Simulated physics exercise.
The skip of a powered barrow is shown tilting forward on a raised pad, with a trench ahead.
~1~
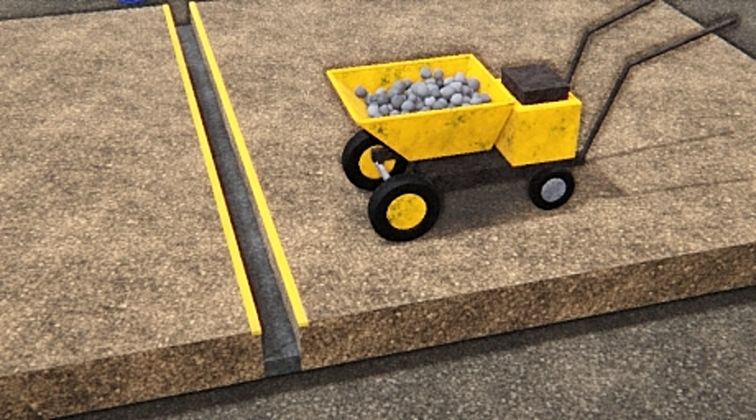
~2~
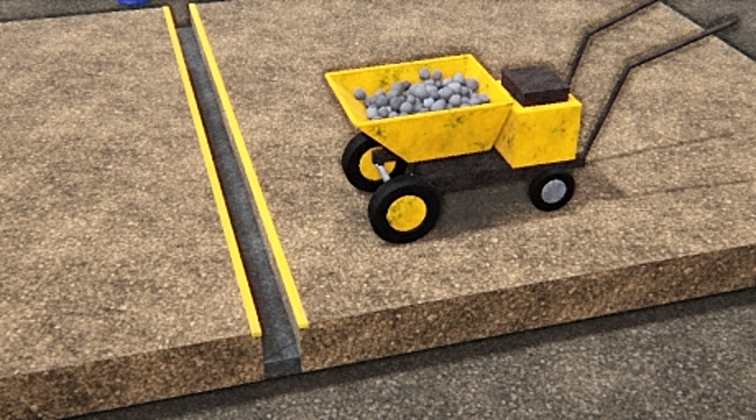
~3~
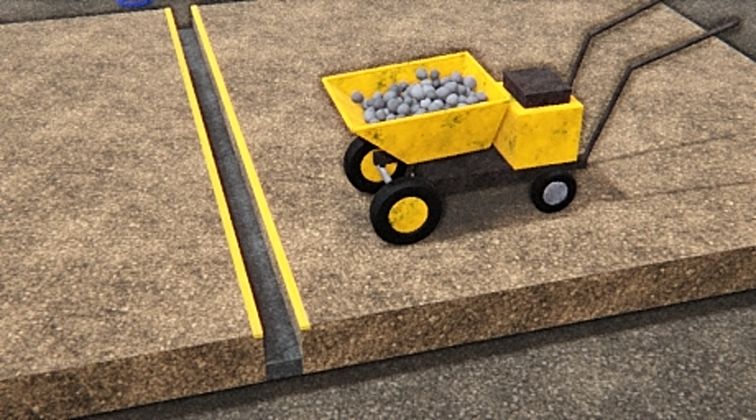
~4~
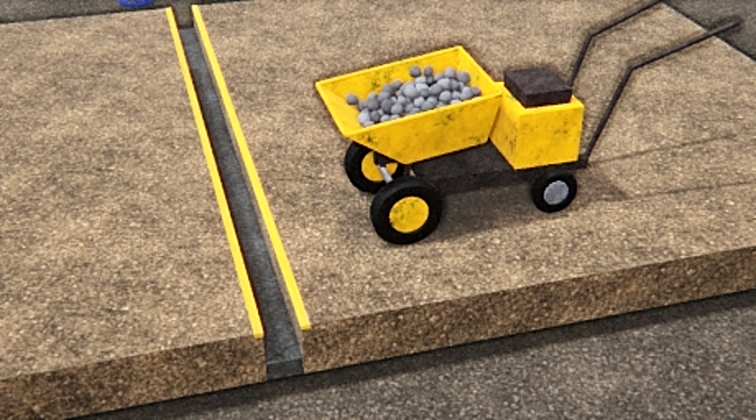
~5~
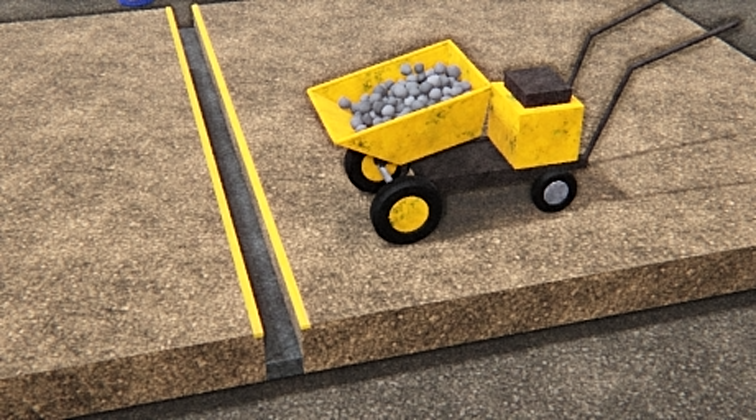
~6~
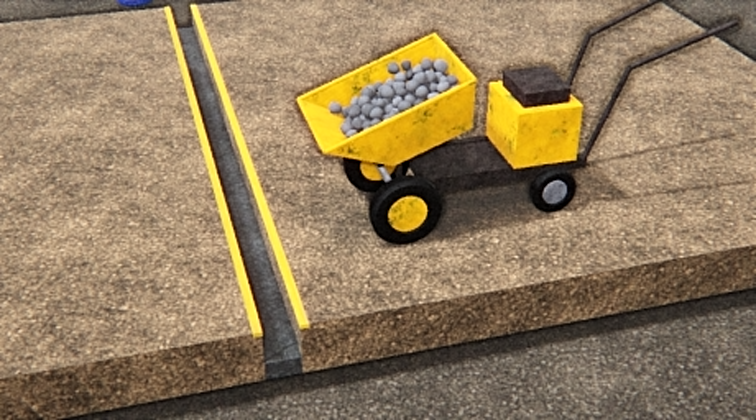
Yellow powered barrow standing still on a raised pad beside a narrow trench, its skip of grey cobbles gradually tilting forward to the left.
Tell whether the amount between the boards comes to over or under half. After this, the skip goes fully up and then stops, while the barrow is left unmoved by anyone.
It comes to over half.
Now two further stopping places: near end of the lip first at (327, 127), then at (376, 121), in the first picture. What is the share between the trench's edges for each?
Some 40 in a hundred, then some 60 in a hundred.
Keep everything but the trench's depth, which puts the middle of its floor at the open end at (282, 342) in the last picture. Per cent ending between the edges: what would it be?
About 50 per cent.
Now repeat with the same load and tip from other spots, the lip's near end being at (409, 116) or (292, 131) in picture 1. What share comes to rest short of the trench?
You'd get 50 in a hundred the first time and 0 in a hundred the second.
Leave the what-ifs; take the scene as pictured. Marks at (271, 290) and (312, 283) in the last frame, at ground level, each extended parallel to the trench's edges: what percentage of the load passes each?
About 50 and 90 per cent.
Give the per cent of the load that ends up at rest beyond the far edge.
15 %.
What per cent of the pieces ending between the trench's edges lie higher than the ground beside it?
My best guess is some 20 per cent.
Soon, skip tipped steeply; all in the skip.
A while on, skip tipped steeply; about two thirds in the skip; a small part short of the trench; about a quarter in or heaped over the trench; a stray few beyond it; a stray few falling.
Towards the end, skip tipped right over; a small part in the skip; a small part short of the trench; about two thirds in or heaped over the trench; a small part beyond it.
Finally, skip tipped right over; a small part in the skip; a small part short of the trench; about two thirds in or heaped over the trench; a small part beyond it.
